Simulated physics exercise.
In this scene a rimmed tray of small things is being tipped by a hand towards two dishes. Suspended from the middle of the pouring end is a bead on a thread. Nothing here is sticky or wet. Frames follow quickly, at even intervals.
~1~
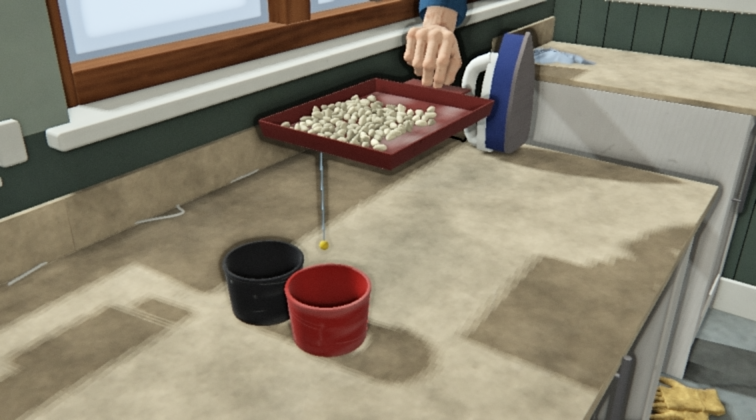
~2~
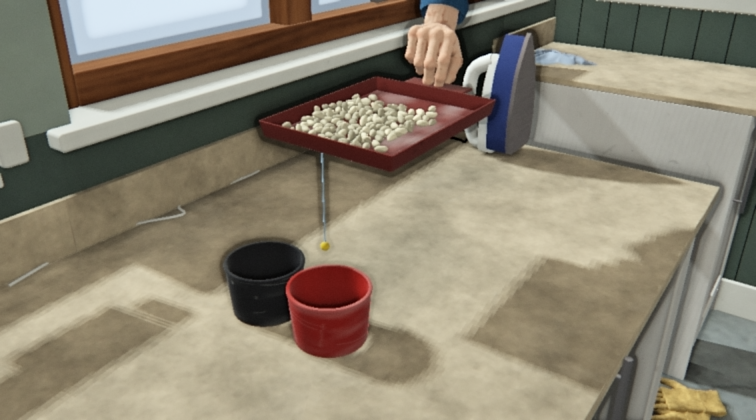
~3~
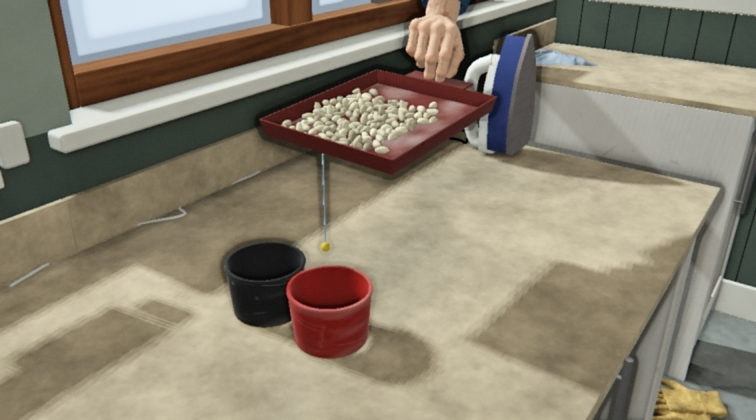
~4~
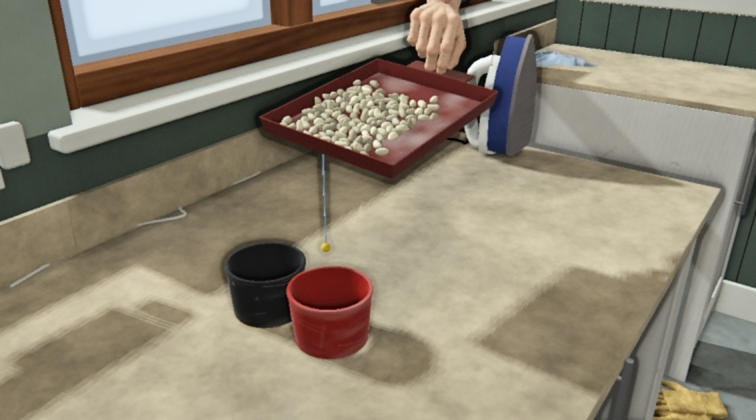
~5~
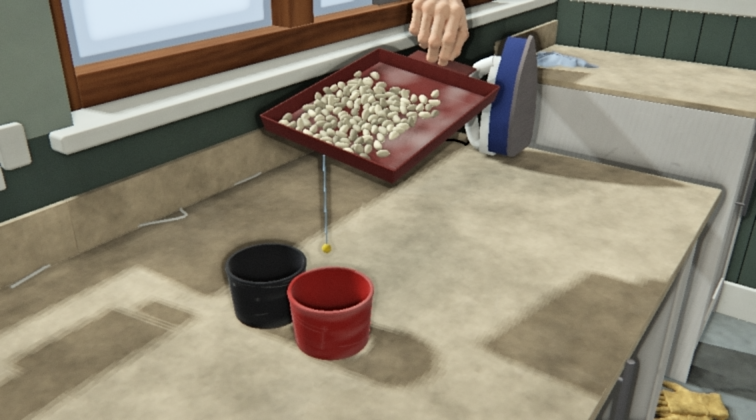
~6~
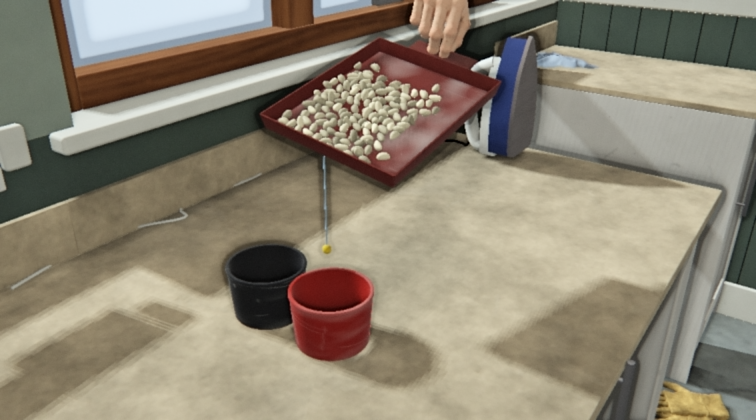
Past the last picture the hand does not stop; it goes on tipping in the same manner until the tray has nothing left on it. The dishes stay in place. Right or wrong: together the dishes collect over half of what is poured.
Wrong.
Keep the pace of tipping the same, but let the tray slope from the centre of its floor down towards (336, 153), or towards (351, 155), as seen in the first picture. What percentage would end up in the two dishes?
Lab note: Case 1 near 70 %, case 2 near 60 %.
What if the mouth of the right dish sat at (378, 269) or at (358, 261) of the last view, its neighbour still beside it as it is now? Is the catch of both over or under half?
Taking the tries in order: A major share, followed by a minor share.
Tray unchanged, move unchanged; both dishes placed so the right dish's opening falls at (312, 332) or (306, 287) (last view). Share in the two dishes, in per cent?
You'd get near 0 per cent and afterwards near 10 per cent.
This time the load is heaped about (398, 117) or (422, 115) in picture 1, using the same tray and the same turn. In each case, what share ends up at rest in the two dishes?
You'd get near 20 percent first and near 10 percent after that.
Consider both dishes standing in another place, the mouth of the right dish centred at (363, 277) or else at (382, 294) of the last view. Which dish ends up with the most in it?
First try, the one on the right; second try, the one on the right.
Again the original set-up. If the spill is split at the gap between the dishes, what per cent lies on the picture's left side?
Close to 0 in a hundred.
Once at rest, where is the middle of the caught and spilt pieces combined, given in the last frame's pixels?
Roughly at (388, 329).
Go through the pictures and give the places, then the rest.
In the first frame, corners of the pouring end near (263, 120) and (391, 152), level; middle of the load near (364, 124), white beans; left dish near (238, 296); right dish near (303, 325); bead on its thread near (324, 245).
In the second frame, corners of the pouring end near (264, 120) and (391, 154), level; middle of the load near (365, 124).
In the third frame, corners of the pouring end near (264, 119) and (392, 158), tipped barely, lowest at the right corner; middle of the load near (366, 121).
In the fourth frame, corners of the pouring end near (264, 117) and (393, 163), tipped a little, lowest at the right corner; middle of the load near (366, 118).
In the fifth frame, corners of the pouring end near (265, 115) and (393, 168), tipped a little, lowest at the right corner; middle of the load near (367, 115).
In the sixth frame, corners of the pouring end near (265, 113) and (393, 173), tipped clearly, lowest at the right corner; middle of the load near (367, 112); left dish near (240, 299); right dish near (305, 329).
Shortly afterwards, tray tipped steeply; the whole lot on the tray.
Next, tray tipped past a quarter turn; all but a few on the tray; a little outside both; only a few in the air.
Some moments later, tray tipped past a quarter turn; near a quarter in the right dish; the bulk outside both.
In the end, tray tipped past a quarter turn; near a quarter in the right dish; none at all in the left dish; the bulk outside both.
